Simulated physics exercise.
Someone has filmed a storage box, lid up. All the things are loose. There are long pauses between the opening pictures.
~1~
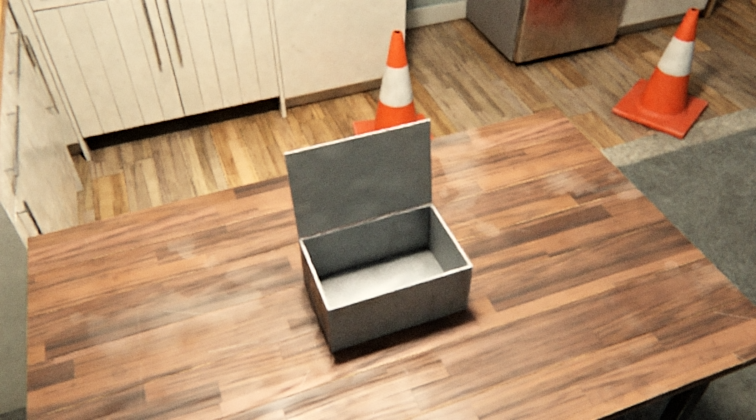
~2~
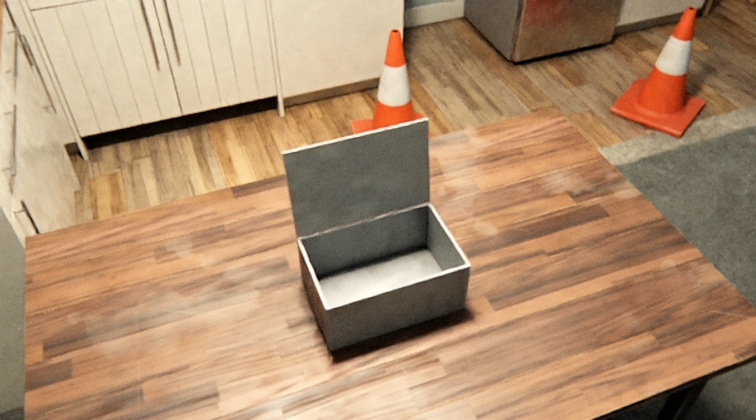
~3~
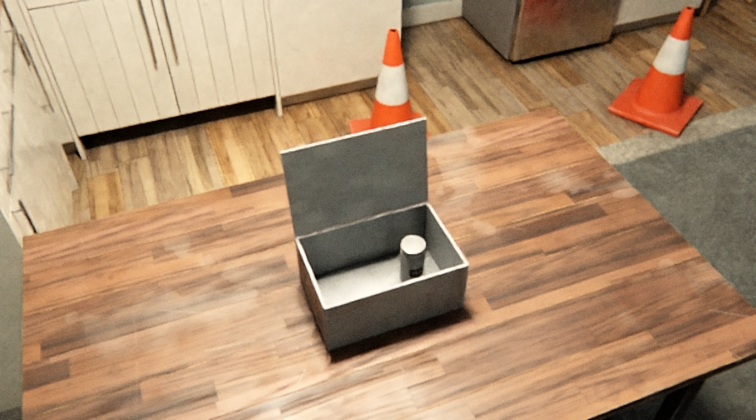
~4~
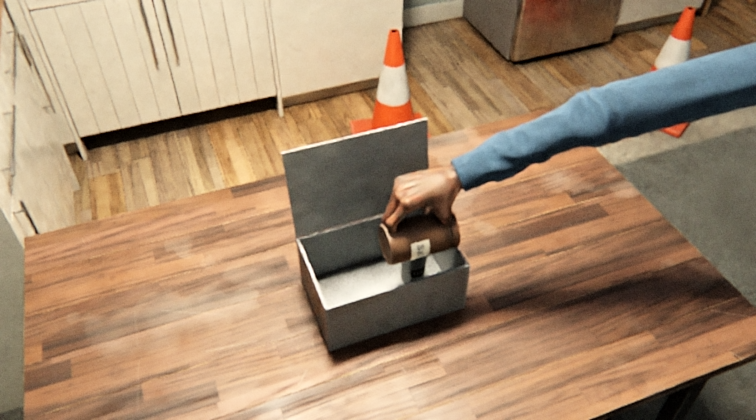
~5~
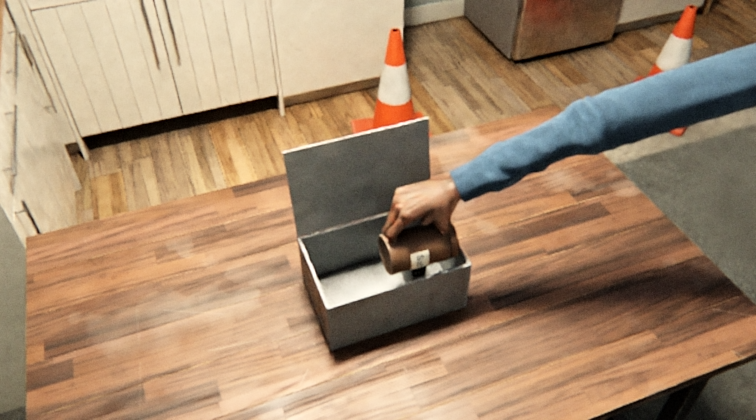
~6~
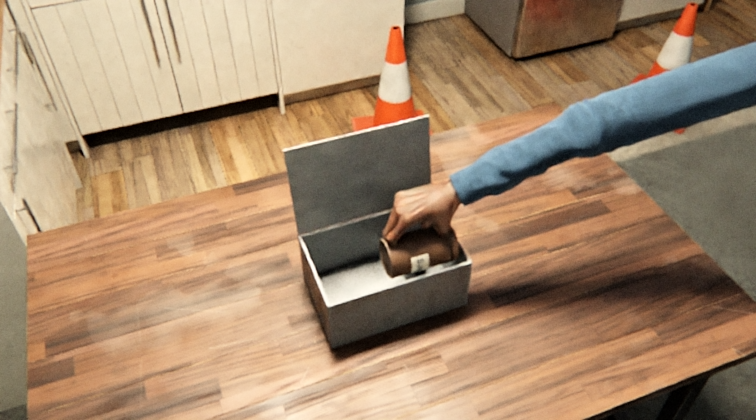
A hand lowers a brown jar slightly into an open grey box containing a small shaker.
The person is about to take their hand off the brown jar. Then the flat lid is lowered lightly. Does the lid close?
Here the lid closes.
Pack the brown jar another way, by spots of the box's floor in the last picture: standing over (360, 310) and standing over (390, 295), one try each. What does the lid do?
First, it stays ajar; second, it will not close.
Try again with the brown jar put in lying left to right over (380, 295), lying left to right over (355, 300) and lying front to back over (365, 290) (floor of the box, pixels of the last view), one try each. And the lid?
First, it sits on the rim; second, it closes; third, it shuts flat.
Then, 0.40 s after the last picture, brown jar rolled about its own width near (417, 282); grey shaker slid about its own width.
Then, 1.50 s after the last picture, lid 65° above the rim; brown jar rolled about its own width near (413, 275); grey shaker slid about its own width.
Then, 2.00 s after the last picture, lid 20° above the rim; brown jar rolled about its own width near (413, 275); grey shaker slid about its own width.
At rest, lid shut; moved from the start, brown jar; grey shaker in place. Seen from the same camera at the end, brown jar near (413, 275).
